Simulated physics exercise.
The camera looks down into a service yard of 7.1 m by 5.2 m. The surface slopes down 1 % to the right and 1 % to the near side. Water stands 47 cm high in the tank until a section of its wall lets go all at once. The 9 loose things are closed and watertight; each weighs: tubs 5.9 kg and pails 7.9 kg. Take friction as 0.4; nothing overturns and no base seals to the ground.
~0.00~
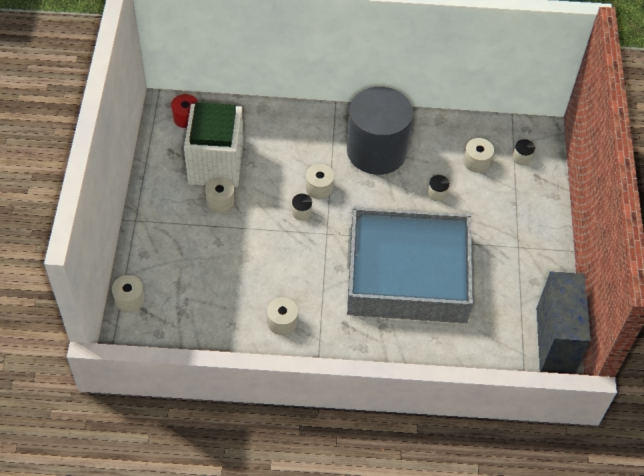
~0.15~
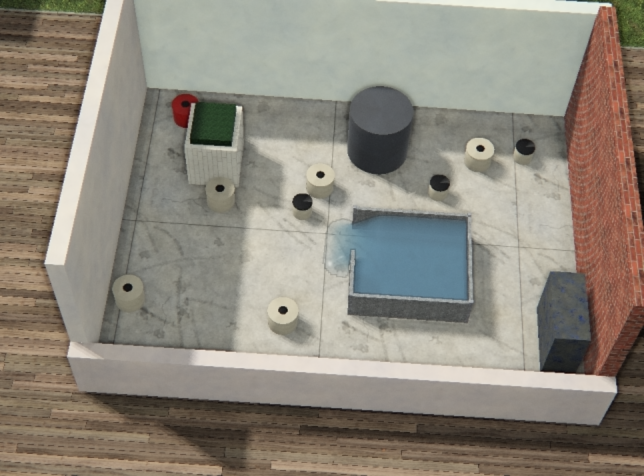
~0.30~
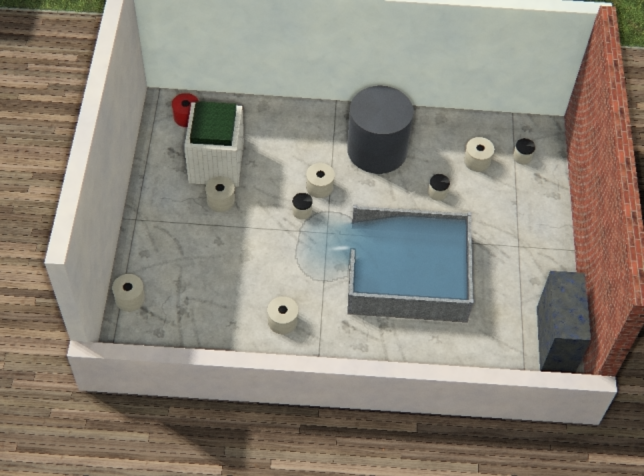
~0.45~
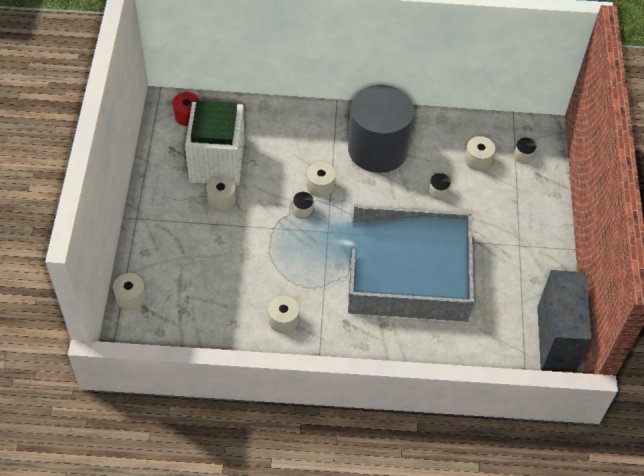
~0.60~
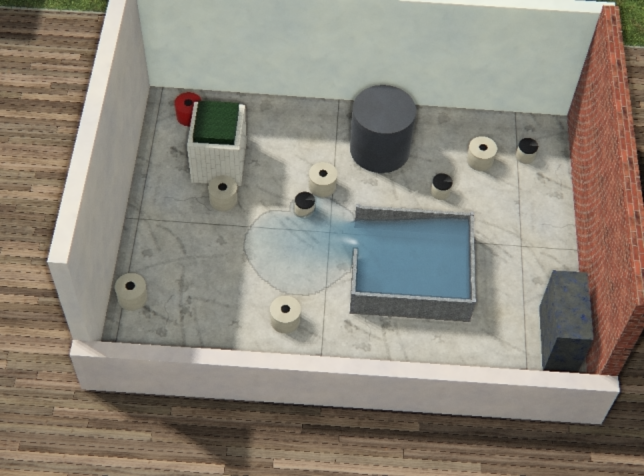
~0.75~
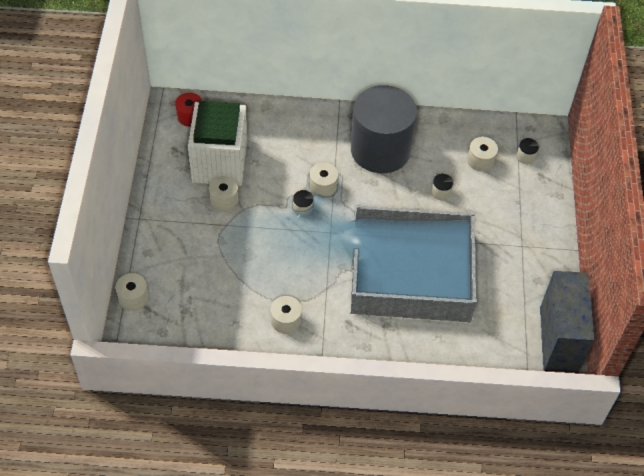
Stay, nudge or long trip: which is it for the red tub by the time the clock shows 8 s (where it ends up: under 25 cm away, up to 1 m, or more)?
The red tub gets carried off.
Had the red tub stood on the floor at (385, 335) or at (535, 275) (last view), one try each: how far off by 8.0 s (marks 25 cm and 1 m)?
In that order: It ends far away; it barely shifts.
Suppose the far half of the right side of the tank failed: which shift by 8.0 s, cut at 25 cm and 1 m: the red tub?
In that case the red tub holds its place.
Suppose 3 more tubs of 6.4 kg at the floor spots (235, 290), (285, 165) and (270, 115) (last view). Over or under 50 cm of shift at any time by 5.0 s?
In that order: Past it, past it, under.
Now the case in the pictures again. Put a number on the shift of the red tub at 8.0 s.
Roughly 150 cm.
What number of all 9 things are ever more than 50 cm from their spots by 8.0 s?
That makes 6.
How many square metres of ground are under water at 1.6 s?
Roughly 12 m2.
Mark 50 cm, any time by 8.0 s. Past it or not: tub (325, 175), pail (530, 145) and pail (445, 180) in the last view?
In that order: Over, under, short of it.
After 1.6 s the red tub is near (189, 103), 0.0 m from its start, aground; 0 afloat.
After 3.6 s the red tub is near (189, 103), 0.0 m from its start, afloat; 2 afloat.
After 5.6 s the red tub is near (245, 115), 1.0 m from its start, afloat; 3 afloat.
After 8.0 s the red tub is near (275, 132), 1.5 m from its start, afloat; 2 afloat.
